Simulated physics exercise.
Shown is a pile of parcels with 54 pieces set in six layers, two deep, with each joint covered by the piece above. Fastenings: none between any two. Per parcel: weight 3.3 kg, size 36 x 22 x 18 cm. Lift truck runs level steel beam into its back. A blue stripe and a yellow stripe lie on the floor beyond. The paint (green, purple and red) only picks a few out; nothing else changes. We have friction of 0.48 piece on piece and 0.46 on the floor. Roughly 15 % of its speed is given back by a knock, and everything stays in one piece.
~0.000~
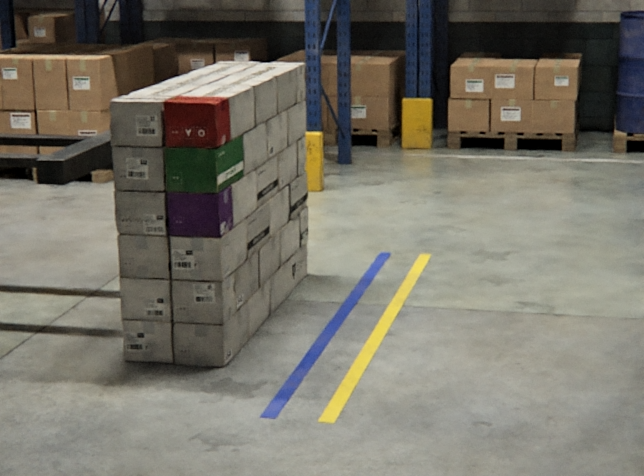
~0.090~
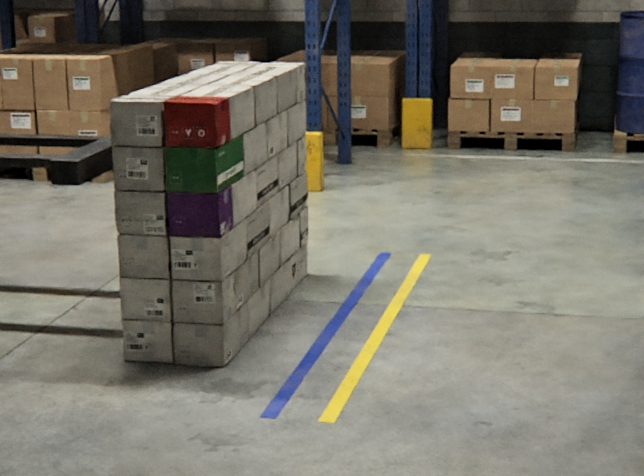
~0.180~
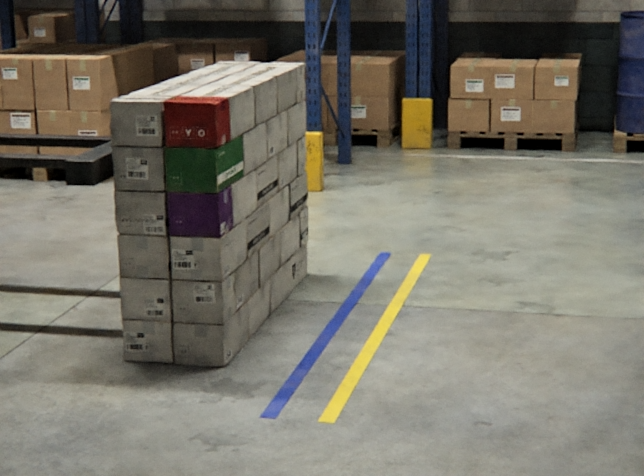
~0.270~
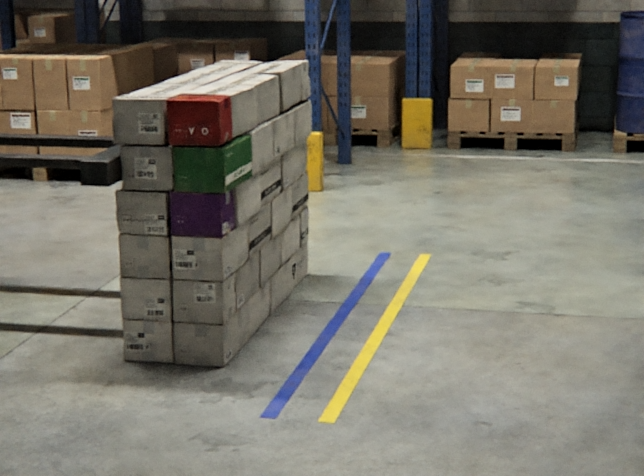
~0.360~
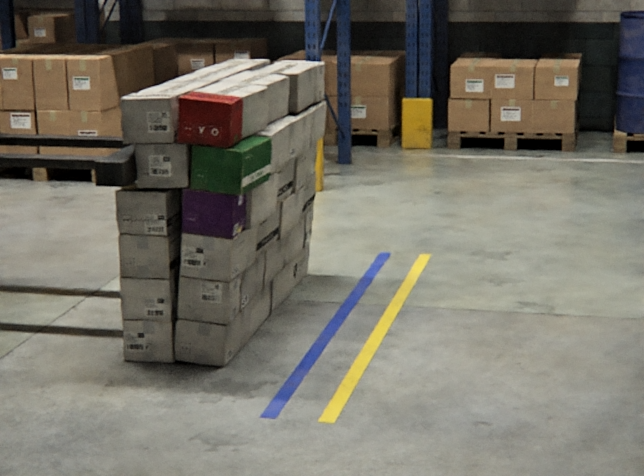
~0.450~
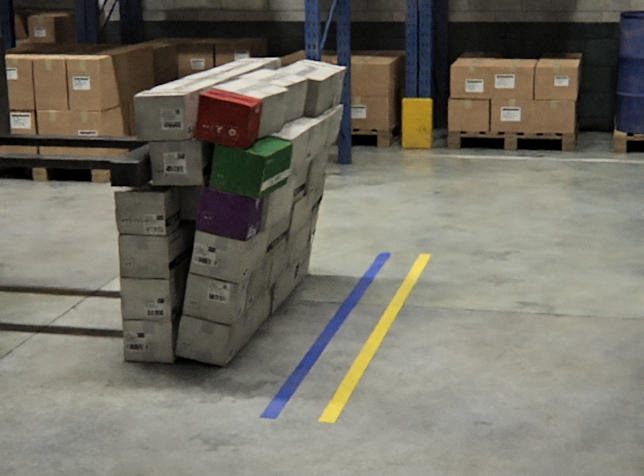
Dark beam moving right into the upper part of a stack of grey boxes, pushing it into a lean toward blue and yellow floor stripes.
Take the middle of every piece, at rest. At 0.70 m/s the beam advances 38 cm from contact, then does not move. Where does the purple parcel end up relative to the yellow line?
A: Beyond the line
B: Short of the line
Answer: A.
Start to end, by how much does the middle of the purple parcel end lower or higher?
Looks like it winds up about 55 centimetres lower.
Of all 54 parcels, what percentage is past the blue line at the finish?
That would be roughly 55 percent of them.
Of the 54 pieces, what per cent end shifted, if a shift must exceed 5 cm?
The share is 75 %.
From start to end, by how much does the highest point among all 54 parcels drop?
It sits roughly 35 centimetres lower.
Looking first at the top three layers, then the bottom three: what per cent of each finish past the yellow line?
70 % and 10 %.
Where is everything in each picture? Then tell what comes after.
In the first picture (pixels give the middle of a visible side), beam (52, 173) 15 cm from the stack; yellow line, near end, (348, 386); blue line, near end, (293, 382); purple parcel (194, 215); green parcel (191, 170); red parcel (190, 125); none has stirred.
In the second picture, beam (67, 173) 9 cm from the stack; purple parcel (194, 215).
In the third picture, beam (82, 173) 28 mm from the stack; purple parcel (194, 215).
In the fourth picture, beam (97, 174) 35 mm in; purple parcel (196, 215); green parcel (199, 170) 37 mm from its place; steepest lean 3°, the parcel at (292, 86); movement in 14 of them.
In the fifth picture, beam (111, 174) 10 cm in; purple parcel (208, 214) 5° from how it stood; green parcel (217, 170) 5° from how it stood; steepest lean 5°, the parcel at (255, 113); movement in 44 of them.
In the sixth picture, beam (126, 175) 16 cm in; yellow line, near end, (348, 386); blue line, near end, (293, 382); purple parcel (224, 214) 11° from how it stood; green parcel (237, 172) 11° from how it stood; red parcel (223, 122) 11° from how it stood; movement in 44 of them.
After 0.58 s, none of the 54 parcels past the yellow line, 44 disturbed; purple parcel 20° from how it stood; green parcel 20° from how it stood.
After 0.78 s, 2 of the 54 parcels past the yellow line; purple parcel 41° from how it stood, 9 cm lower; green parcel 41° from how it stood, 16 cm lower.
After 1.00 s, 14 of the 54 parcels past the yellow line; purple parcel on its side; green parcel on its side.
After 1.40 s, 20 of the 54 parcels past the yellow line; purple parcel on its side; red parcel on its side.
In the end (2.6 s), 21 of the 54 parcels past the yellow line; purple parcel on its side; red parcel upside down; green parcel on its side. From the last view, middles, purple parcel near (422, 348).
